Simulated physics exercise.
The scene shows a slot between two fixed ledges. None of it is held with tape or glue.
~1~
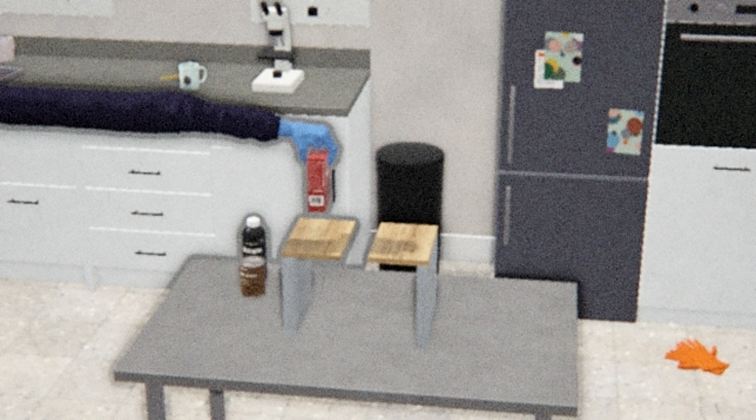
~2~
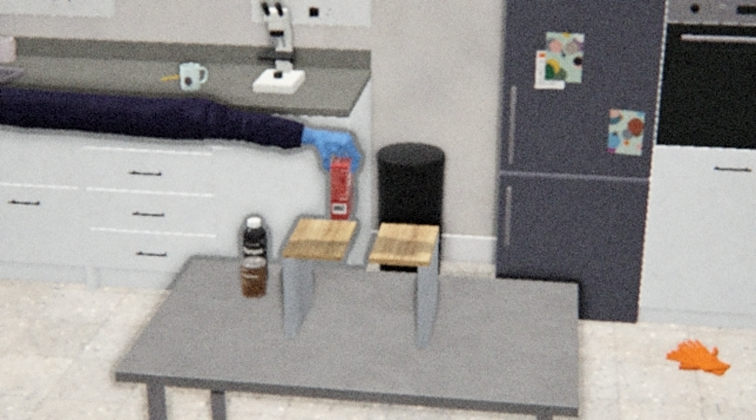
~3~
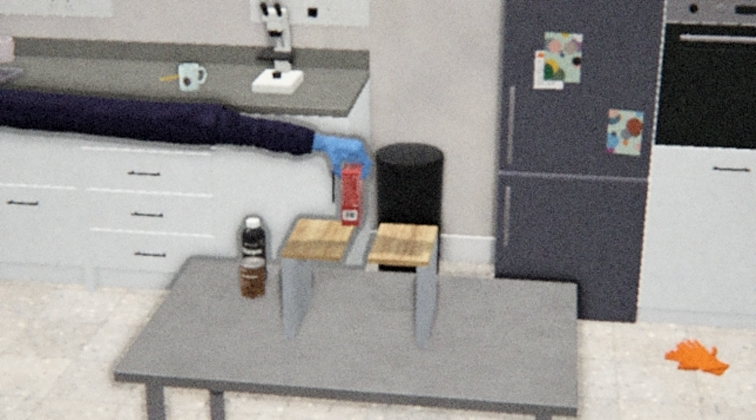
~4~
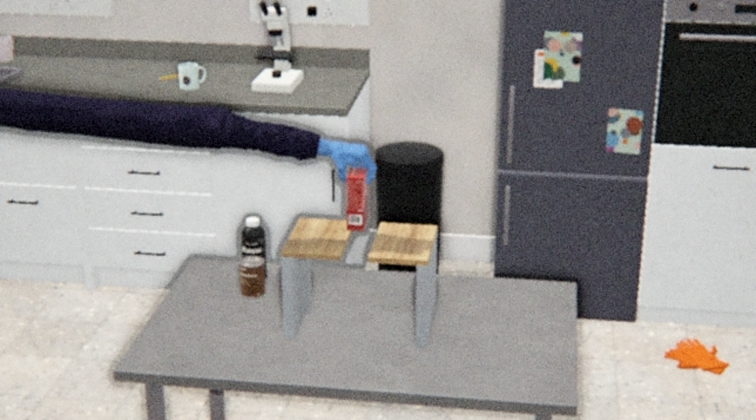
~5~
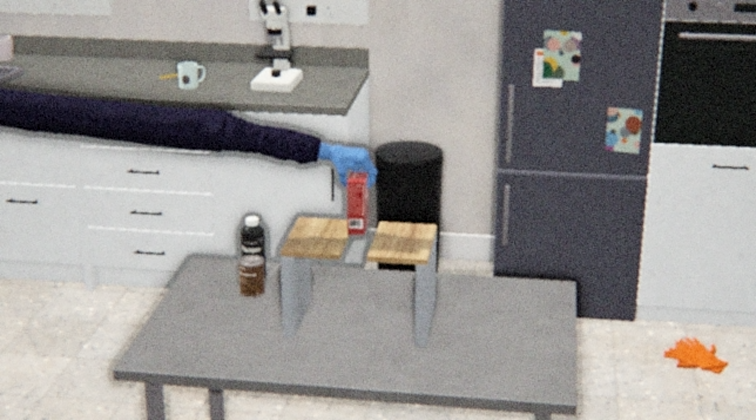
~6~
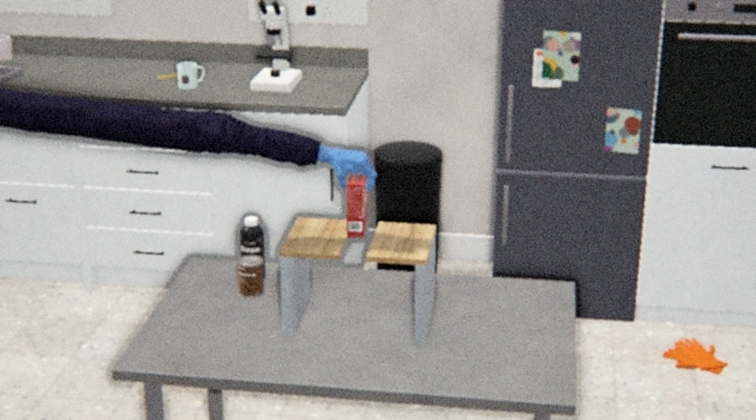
A blue-gloved hand carries a red packet rightward and slightly down above two wooden-topped stands.
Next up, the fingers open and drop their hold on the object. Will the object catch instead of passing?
No, it passes.
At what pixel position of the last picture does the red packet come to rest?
Pretty much around (358, 298), I'd say.
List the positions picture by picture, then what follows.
In the first frame, on its way; red packet (319, 179); brown tin (253, 277).
In the second frame, on its way; red packet (342, 187); brown tin (254, 278).
In the third frame, on its way; red packet (352, 194); brown tin (253, 278).
In the fourth frame, on its way; red packet (357, 198); brown tin (253, 277).
In the fifth frame, on its way; red packet (358, 202); brown tin (252, 277).
In the sixth frame, poised above the slot; red packet (357, 205); brown tin (251, 277).
Then, 0.32 s after the last picture, red packet slid well along near (358, 284).
Then, 0.66 s after the last picture, red packet slid well along near (358, 298).
At rest, moved from the start, red packet; the other 2 in place. Seen from the same camera at the end, red packet near (358, 298). The packet drops through.
